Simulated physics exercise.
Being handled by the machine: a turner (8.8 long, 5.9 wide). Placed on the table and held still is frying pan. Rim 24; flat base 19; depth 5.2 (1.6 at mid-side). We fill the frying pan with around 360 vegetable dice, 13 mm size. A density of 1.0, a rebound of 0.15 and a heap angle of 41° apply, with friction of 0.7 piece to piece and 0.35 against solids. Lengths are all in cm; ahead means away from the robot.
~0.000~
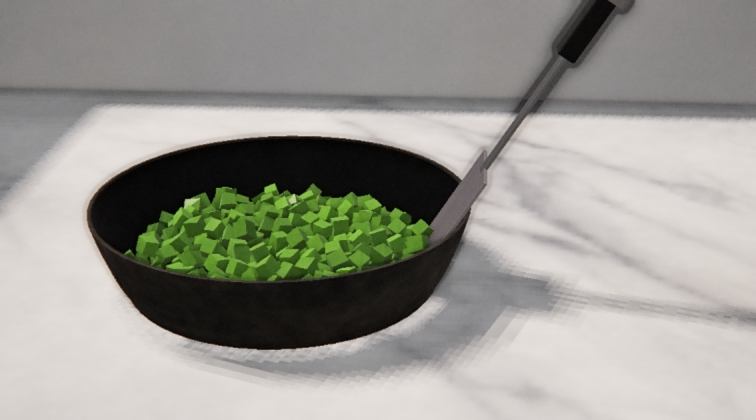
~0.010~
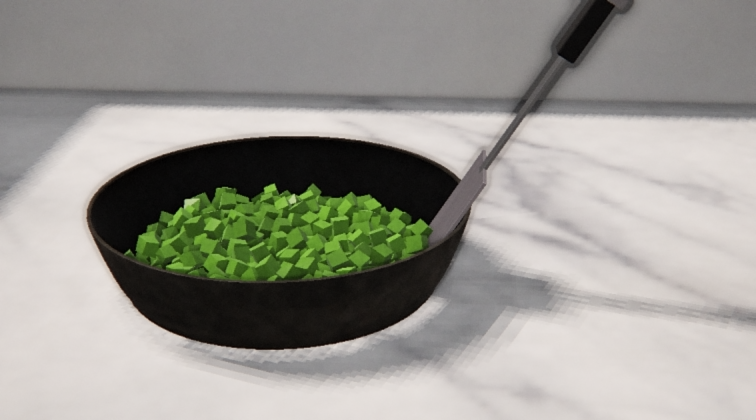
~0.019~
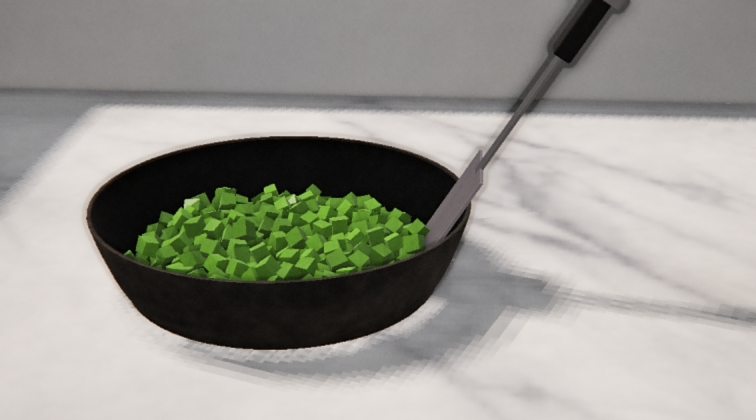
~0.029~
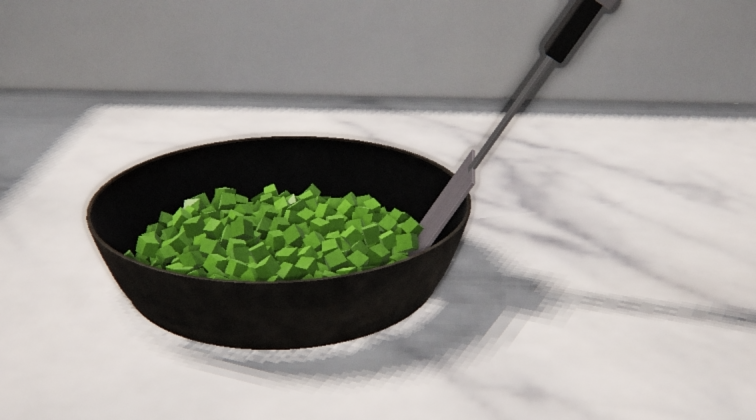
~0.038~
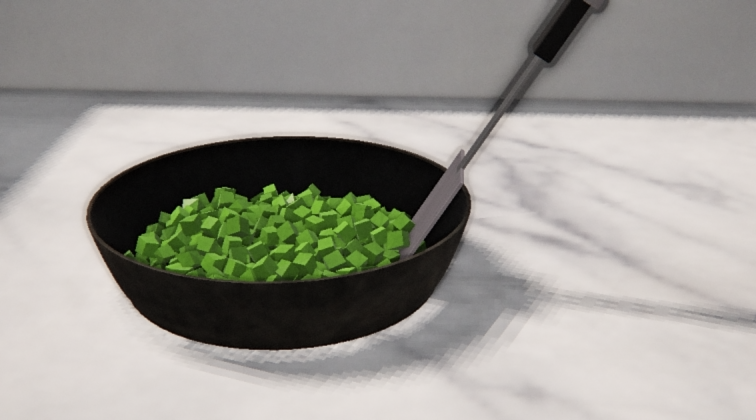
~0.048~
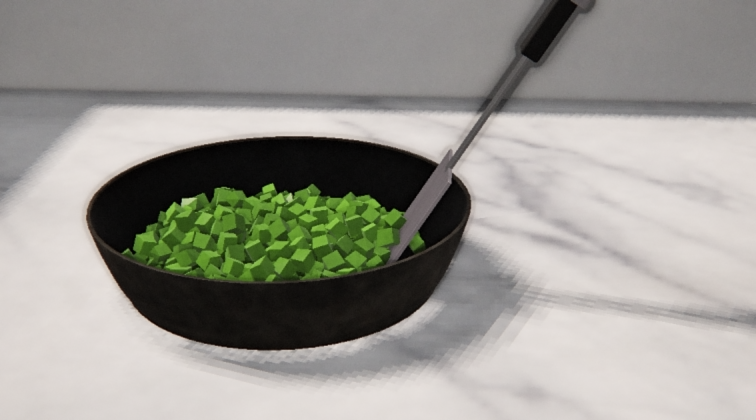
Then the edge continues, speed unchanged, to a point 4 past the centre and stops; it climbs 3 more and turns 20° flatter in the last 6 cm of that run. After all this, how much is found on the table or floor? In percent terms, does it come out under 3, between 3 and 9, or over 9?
It comes out under 3 %.
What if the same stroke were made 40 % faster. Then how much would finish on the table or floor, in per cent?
The share on the table or floor would be about 5 percent.
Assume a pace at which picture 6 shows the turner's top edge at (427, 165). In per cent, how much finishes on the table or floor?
About 10 percent.
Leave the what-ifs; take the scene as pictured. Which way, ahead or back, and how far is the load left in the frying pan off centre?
3.5 cm ahead.
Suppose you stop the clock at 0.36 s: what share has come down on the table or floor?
Some 0 per cent of the load.
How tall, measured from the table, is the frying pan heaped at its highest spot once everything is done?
Top of the heap: Roughly 6.0 cm above the table top.
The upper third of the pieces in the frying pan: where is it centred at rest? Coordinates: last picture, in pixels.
Around (178, 224).
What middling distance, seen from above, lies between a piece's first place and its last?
Roughly 2 cm.
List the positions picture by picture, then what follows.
The first frame shows turner top edge at (486, 166), sloping 58°; upper third of the load around (284, 240), from x 130 to 425, top at y 195; 363 in the frying pan.
The second frame shows turner top edge at (485, 166), sloping 58°; upper third of the load around (284, 240), from x 130 to 420, top at y 195.
The third frame shows turner top edge at (482, 166), sloping 58°; upper third of the load around (286, 240), from x 130 to 420, top at y 195.
The fourth frame shows turner top edge at (474, 166), sloping 58°; upper third of the load around (291, 239), from x 130 to 420, top at y 195.
The fifth frame shows turner top edge at (463, 165), sloping 58°; upper third of the load around (291, 234), from x 130 to 415, top at y 195.
The sixth frame shows turner top edge at (451, 165), sloping 58°; upper third of the load around (291, 233), from x 125 to 415, top at y 195; 363 in the frying pan.
By 0.09 s, sloping 58°, highest piece 6 above the table; 363 in the frying pan.
By 0.14 s, sloping 49°, highest piece 7 above the table; 363 in the frying pan.
By 0.36 s, sloping 38°, highest piece 5 above the table; 363 in the frying pan.
By 1.41 s, sloping 38°, highest piece 5 above the table; 363 in the frying pan.
Final count, 363 in the frying pan. That is 0 % on the table or floor.
